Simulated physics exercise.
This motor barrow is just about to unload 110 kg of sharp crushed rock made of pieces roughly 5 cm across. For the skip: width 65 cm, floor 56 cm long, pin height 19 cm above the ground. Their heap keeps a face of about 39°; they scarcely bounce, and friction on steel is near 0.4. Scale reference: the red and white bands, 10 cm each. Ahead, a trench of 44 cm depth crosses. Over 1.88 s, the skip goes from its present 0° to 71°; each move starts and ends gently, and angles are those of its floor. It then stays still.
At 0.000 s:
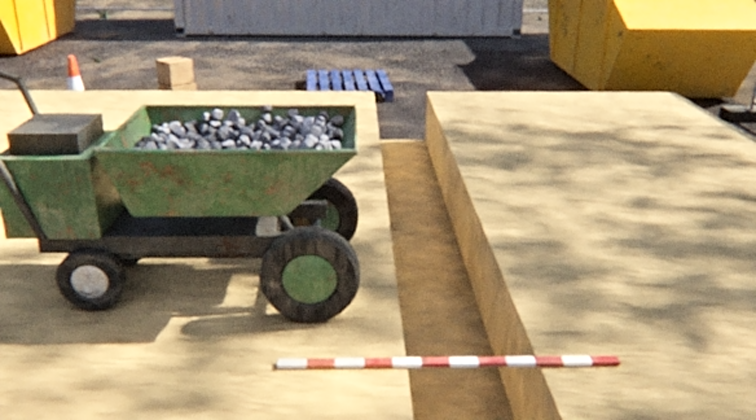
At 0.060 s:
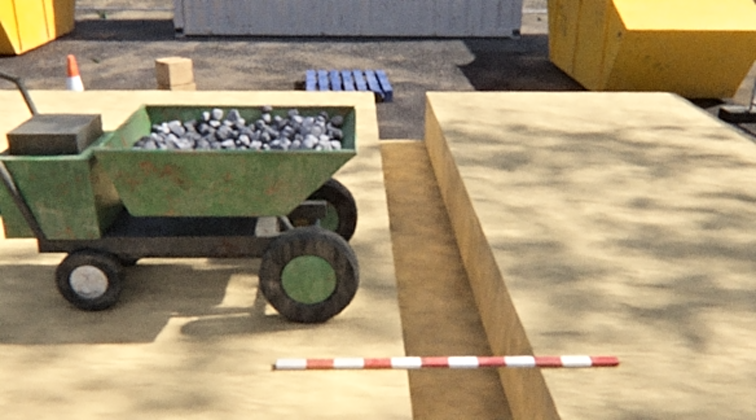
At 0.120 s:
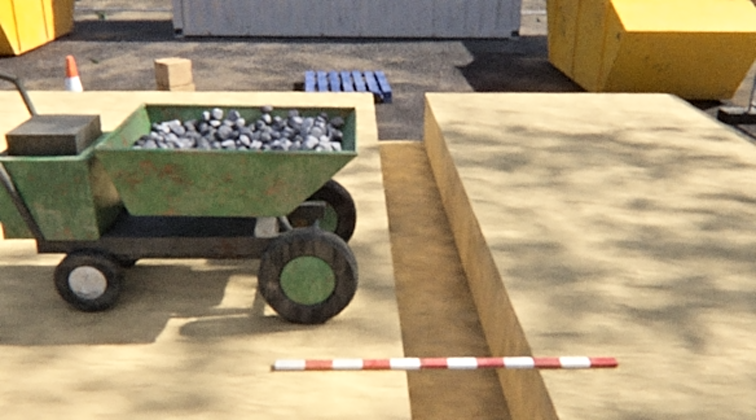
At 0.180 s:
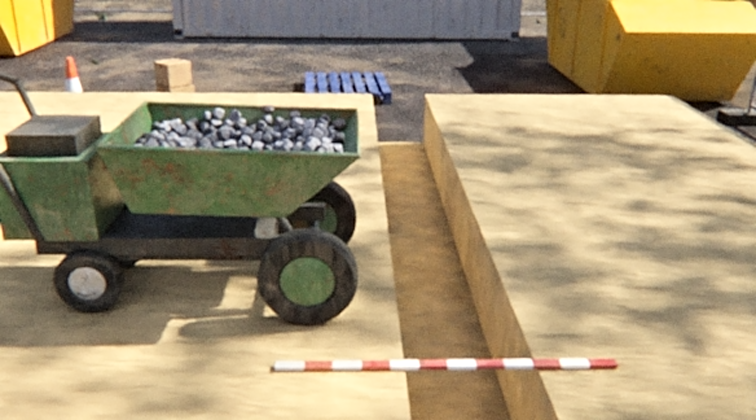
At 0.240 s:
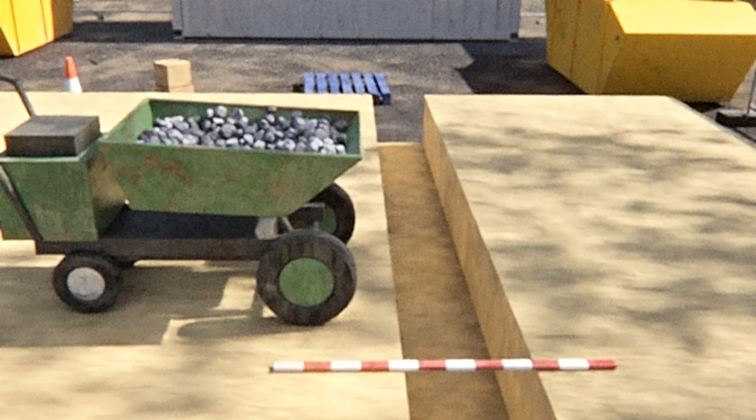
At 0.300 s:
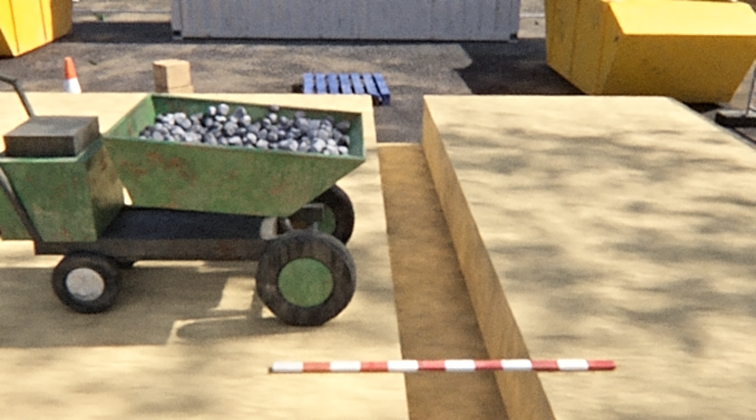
The green skip of a motor barrow, loaded with grey crushed stones, tilts slightly forward to the right, its rear edge lifting a little, while the wheels stay still beside a trench with a red and white pole across it.
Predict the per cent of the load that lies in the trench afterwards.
94 per cent.
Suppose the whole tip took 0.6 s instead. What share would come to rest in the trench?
It would come to roughly 65 per cent.
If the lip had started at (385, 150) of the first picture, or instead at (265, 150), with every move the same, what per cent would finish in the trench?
Roughly 70 in a hundred, then 90 in a hundred.
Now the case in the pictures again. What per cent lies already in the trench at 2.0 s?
About 55 per cent by then.
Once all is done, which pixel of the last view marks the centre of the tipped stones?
In the last view, about (464, 360).
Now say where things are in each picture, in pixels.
In the first frame, lip at (357, 152), floor tilted 0°, highest stones at (289, 120).
In the second frame, the skip is at 0°, its lip at (357, 153); the top of the load is at (289, 118); the stones move at 0.1 m/s on average.
In the third frame, lip at (357, 154), floor tilted 1°, highest stones at (263, 118); the stones move at 0.1 m/s on average.
In the fourth frame, lip at (359, 156), floor tilted 2°, highest stones at (250, 120); the stones move at 0.2 m/s on average.
In the fifth frame, lip at (362, 158), floor tilted 3°, highest stones at (236, 119); the stones move at 0.2 m/s on average.
In the sixth frame, lip at (365, 160), floor tilted 5°, highest stones at (239, 118); the stones move at 0.3 m/s on average.
After 1.4 s the floor is at 60°; 100 % in the skip; the foremost stones are at (439, 229).
After 2.0 s the floor is at 71°; 45 % in the skip, 53 % in the trench, 2 % past the trench; the foremost stones are at (523, 282).
After 2.3 s the floor is at 71°; 13 % in the skip, 81 % in the trench, 6 % past the trench; the foremost stones are at (598, 306).
After 4.3 s the floor is at 71°; 0 % in the skip, 94 % in the trench, 6 % past the trench; the foremost stones are at (610, 308).
